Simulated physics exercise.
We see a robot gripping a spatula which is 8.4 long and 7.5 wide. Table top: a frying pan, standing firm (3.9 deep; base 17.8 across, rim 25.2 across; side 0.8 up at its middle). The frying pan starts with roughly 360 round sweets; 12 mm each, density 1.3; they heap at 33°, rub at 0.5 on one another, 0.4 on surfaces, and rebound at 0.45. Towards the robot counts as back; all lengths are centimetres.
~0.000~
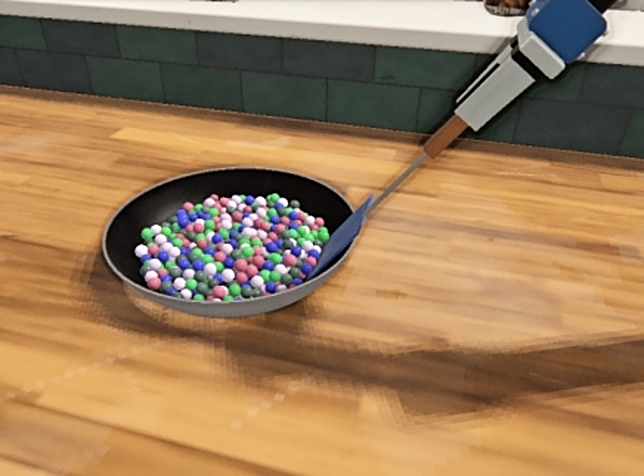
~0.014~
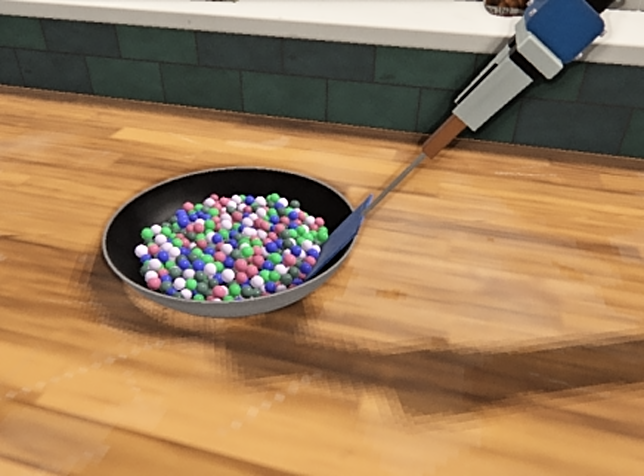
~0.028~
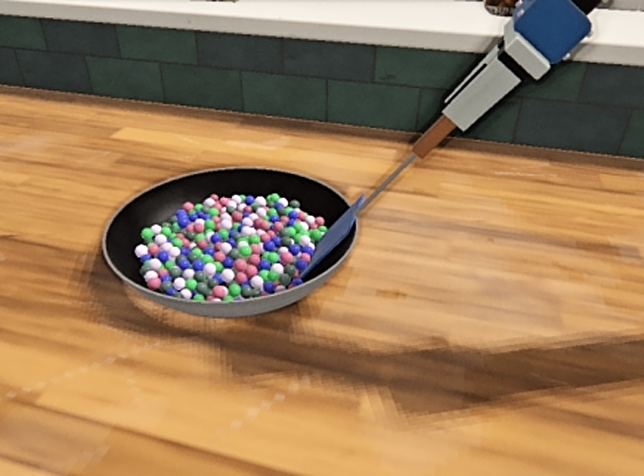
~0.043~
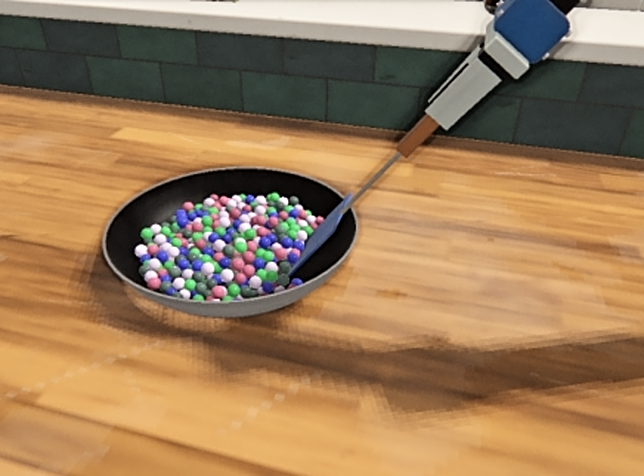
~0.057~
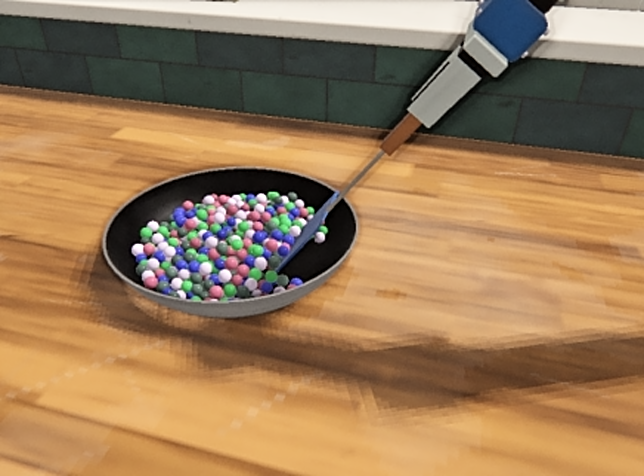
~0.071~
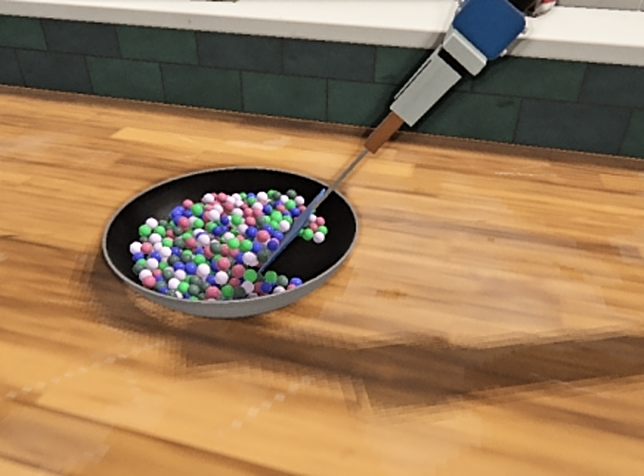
Robot arm holding a blue spatula at a frying pan's right edge, then pushing it left through the heaped multicoloured balls.
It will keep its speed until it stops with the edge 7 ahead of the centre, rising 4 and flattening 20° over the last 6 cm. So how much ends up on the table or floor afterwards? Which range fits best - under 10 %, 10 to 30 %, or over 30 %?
The range that fits: 10 to 30 %.
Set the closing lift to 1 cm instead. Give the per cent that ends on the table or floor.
About 5 %.
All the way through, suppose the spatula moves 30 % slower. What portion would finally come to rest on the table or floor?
Near 10 %.
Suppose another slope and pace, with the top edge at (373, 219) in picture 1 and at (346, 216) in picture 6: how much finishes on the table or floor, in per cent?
Off the vessel, on the table or floor: Some 5 percent.
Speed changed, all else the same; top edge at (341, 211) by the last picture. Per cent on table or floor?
Roughly 0 per cent.
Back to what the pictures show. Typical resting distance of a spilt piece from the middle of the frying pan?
Some 32 centimetres.
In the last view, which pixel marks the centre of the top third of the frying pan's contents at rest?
Roughly at (167, 226).
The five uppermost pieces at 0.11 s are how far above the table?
Estimated height above table: Approx. 5 cm.
After 0.11 s, sloping 54°, highest piece 6 above the table; 360 in the frying pan.
After 0.14 s, sloping 46°, highest piece 6 above the table; 360 in the frying pan.
After 0.36 s, sloping 34°, highest piece 4 above the table; 312 in the frying pan, 48 on the table or floor.
After 1.41 s, sloping 34°, highest piece 4 above the table; 312 in the frying pan, 48 on the table or floor.
At rest, 312 in the frying pan, 48 on the table or floor. That is 13 % on the table or floor.
